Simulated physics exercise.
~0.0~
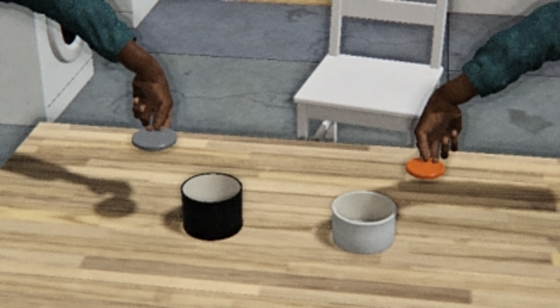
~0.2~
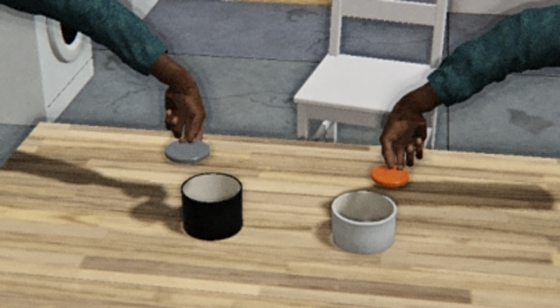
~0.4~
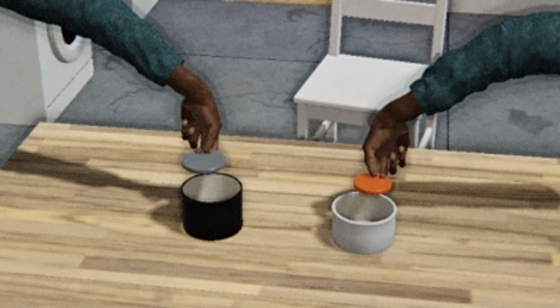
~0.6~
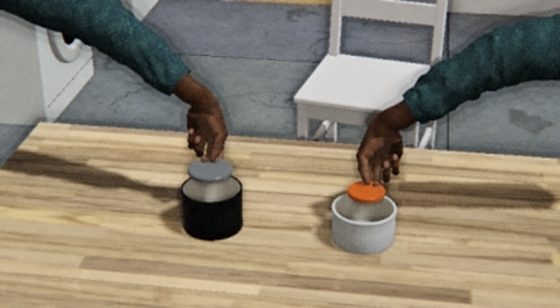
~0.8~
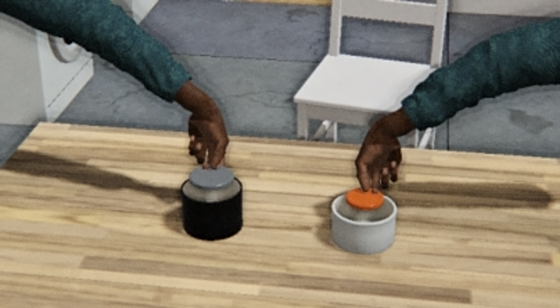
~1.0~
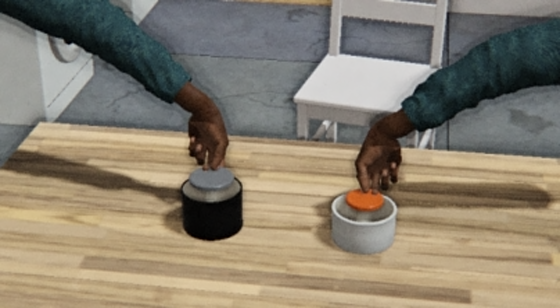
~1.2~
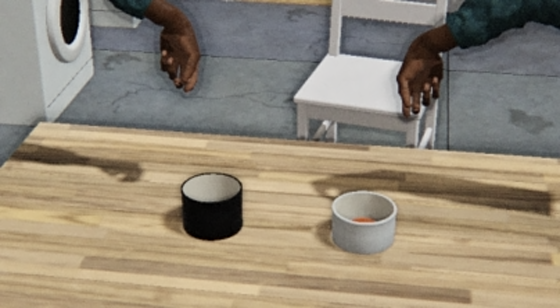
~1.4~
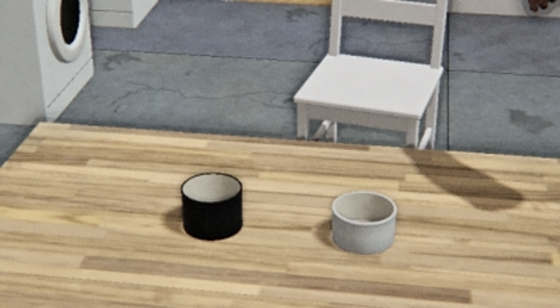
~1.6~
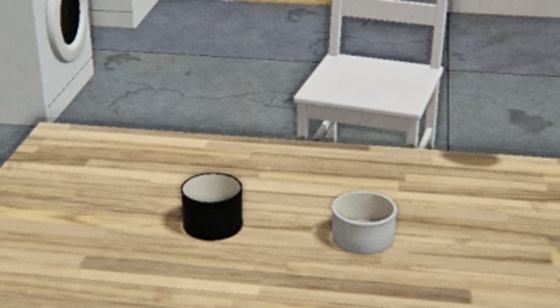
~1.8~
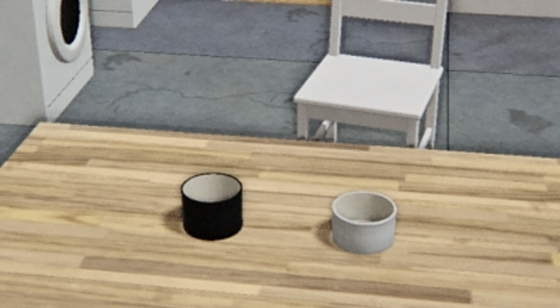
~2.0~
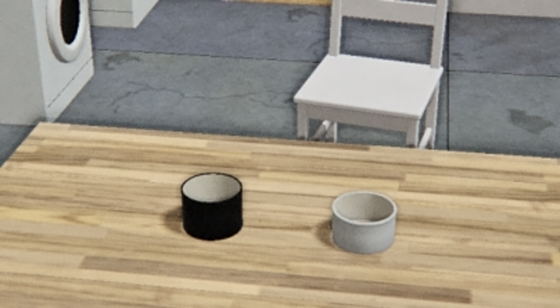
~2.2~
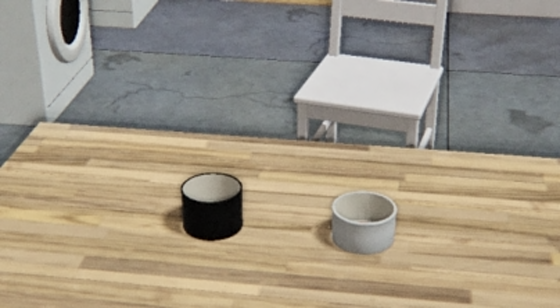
A grey disc and an orange one were carried inward by two hands and lowered over the black pot on the left and the pale pot on the right, but once released, both dropped inside, leaving the pots uncovered as the hands withdrew.
